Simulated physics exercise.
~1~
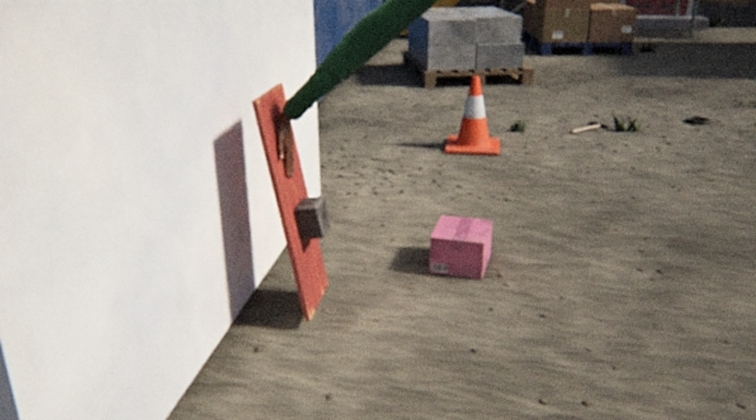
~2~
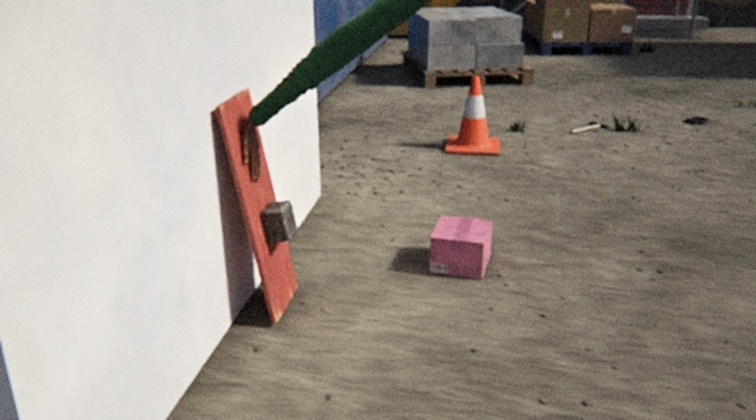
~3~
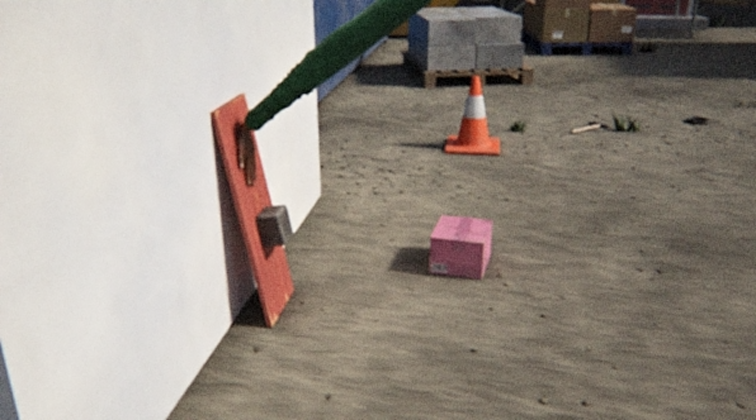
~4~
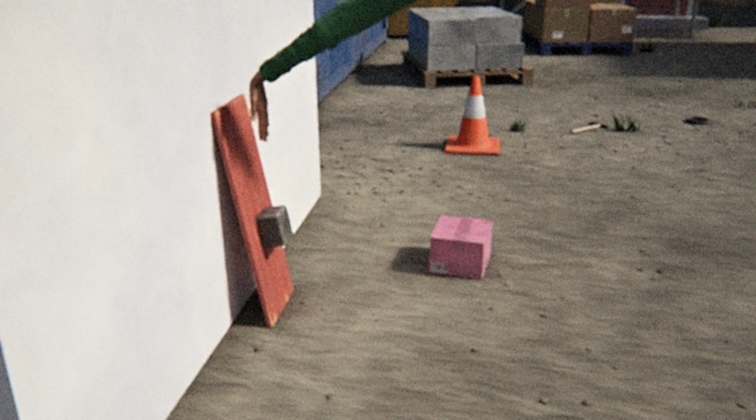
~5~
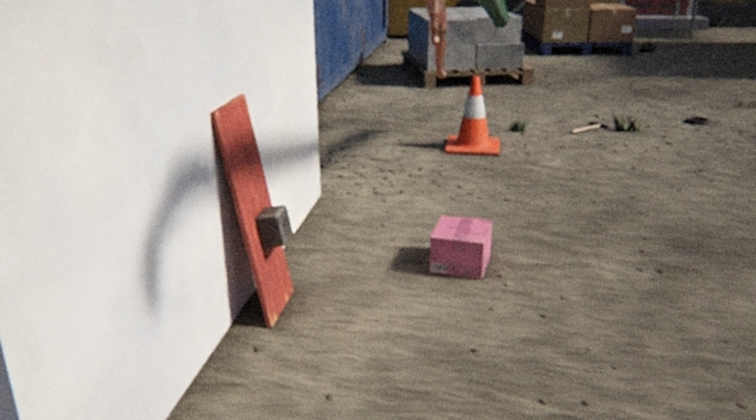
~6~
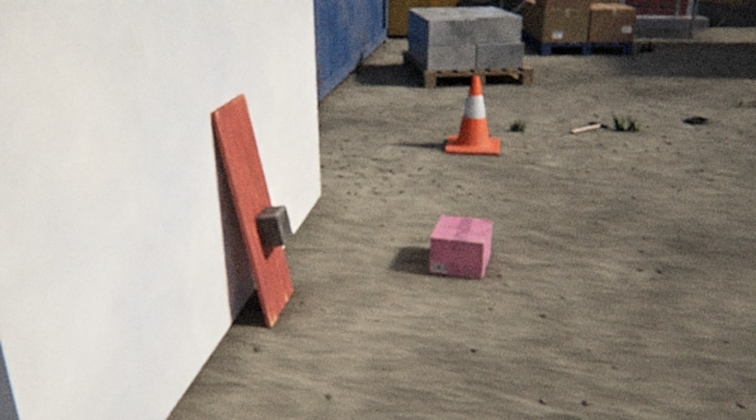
In the video, a green-sleeved arm moves a red board with a small gray block on it leftward against a white wall, near a pink box and a traffic cone, then lets go and withdraws, and the board stays leaning there.
